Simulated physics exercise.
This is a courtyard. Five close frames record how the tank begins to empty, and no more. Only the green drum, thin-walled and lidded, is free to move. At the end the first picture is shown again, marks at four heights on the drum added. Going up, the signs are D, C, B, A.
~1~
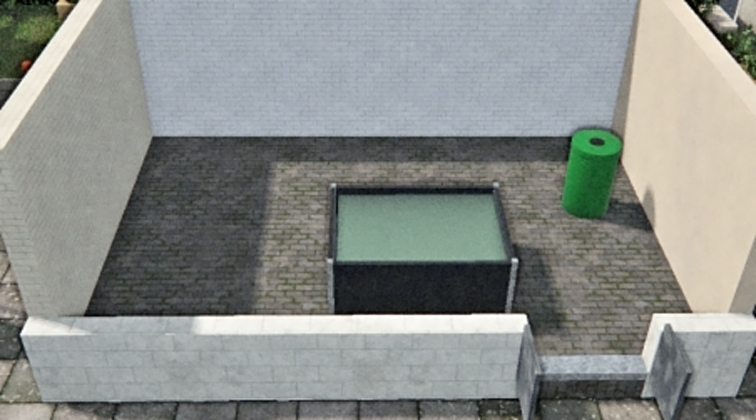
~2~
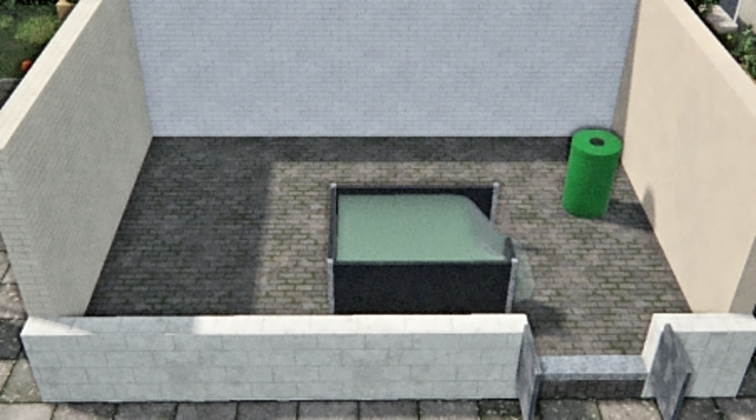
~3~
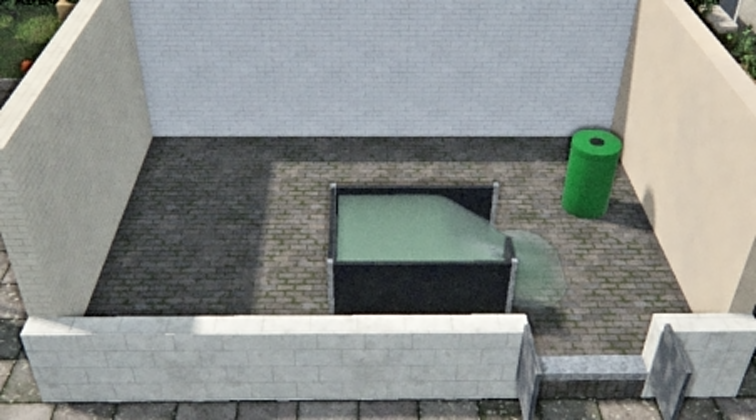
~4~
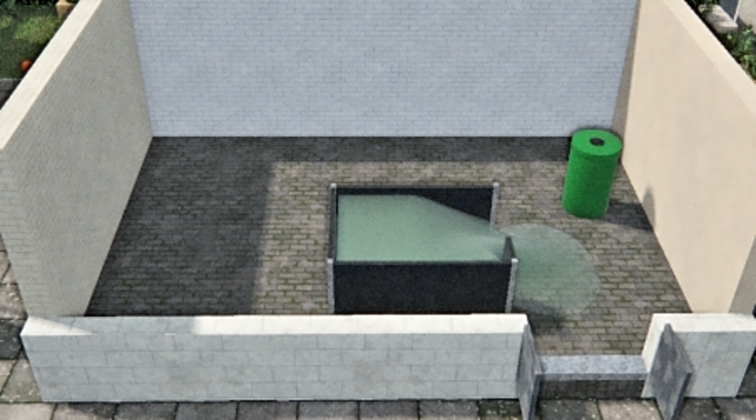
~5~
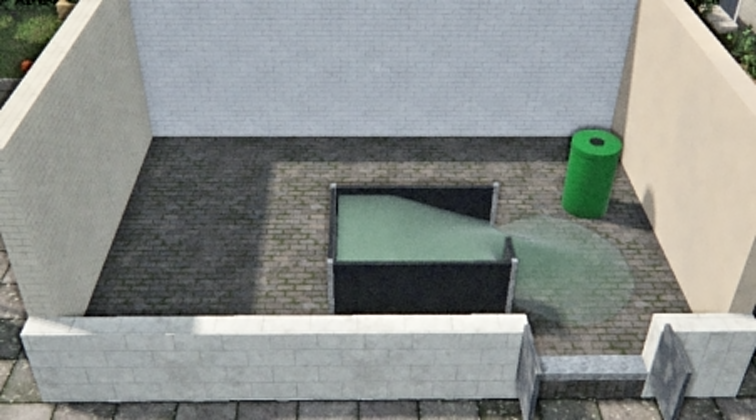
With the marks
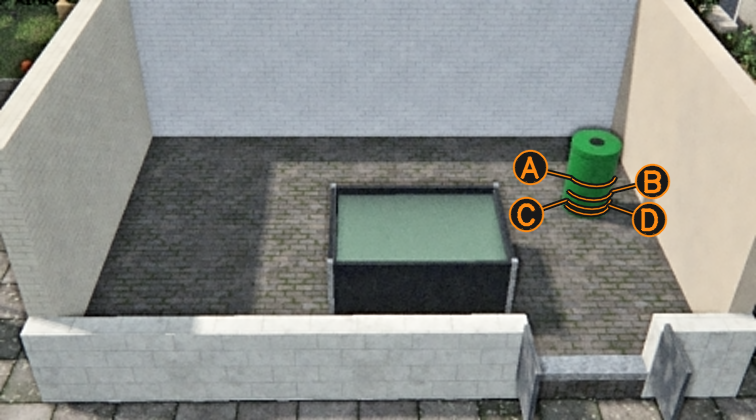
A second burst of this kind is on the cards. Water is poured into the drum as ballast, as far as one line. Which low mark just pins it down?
B.
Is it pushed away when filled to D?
Yes, that goes wrong.
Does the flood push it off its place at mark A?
No.
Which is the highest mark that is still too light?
Here it is mark C.
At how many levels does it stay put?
Two of the four.
On the marked copy, A at (596, 186); B at (593, 200); C at (592, 209); D at (590, 214); from the bottom up D, C, B, A.
With A, it does not move.
With B, it does not move.
With C, it is pushed about twice its own width away.
With D, it is pushed about 4 times its own width away.
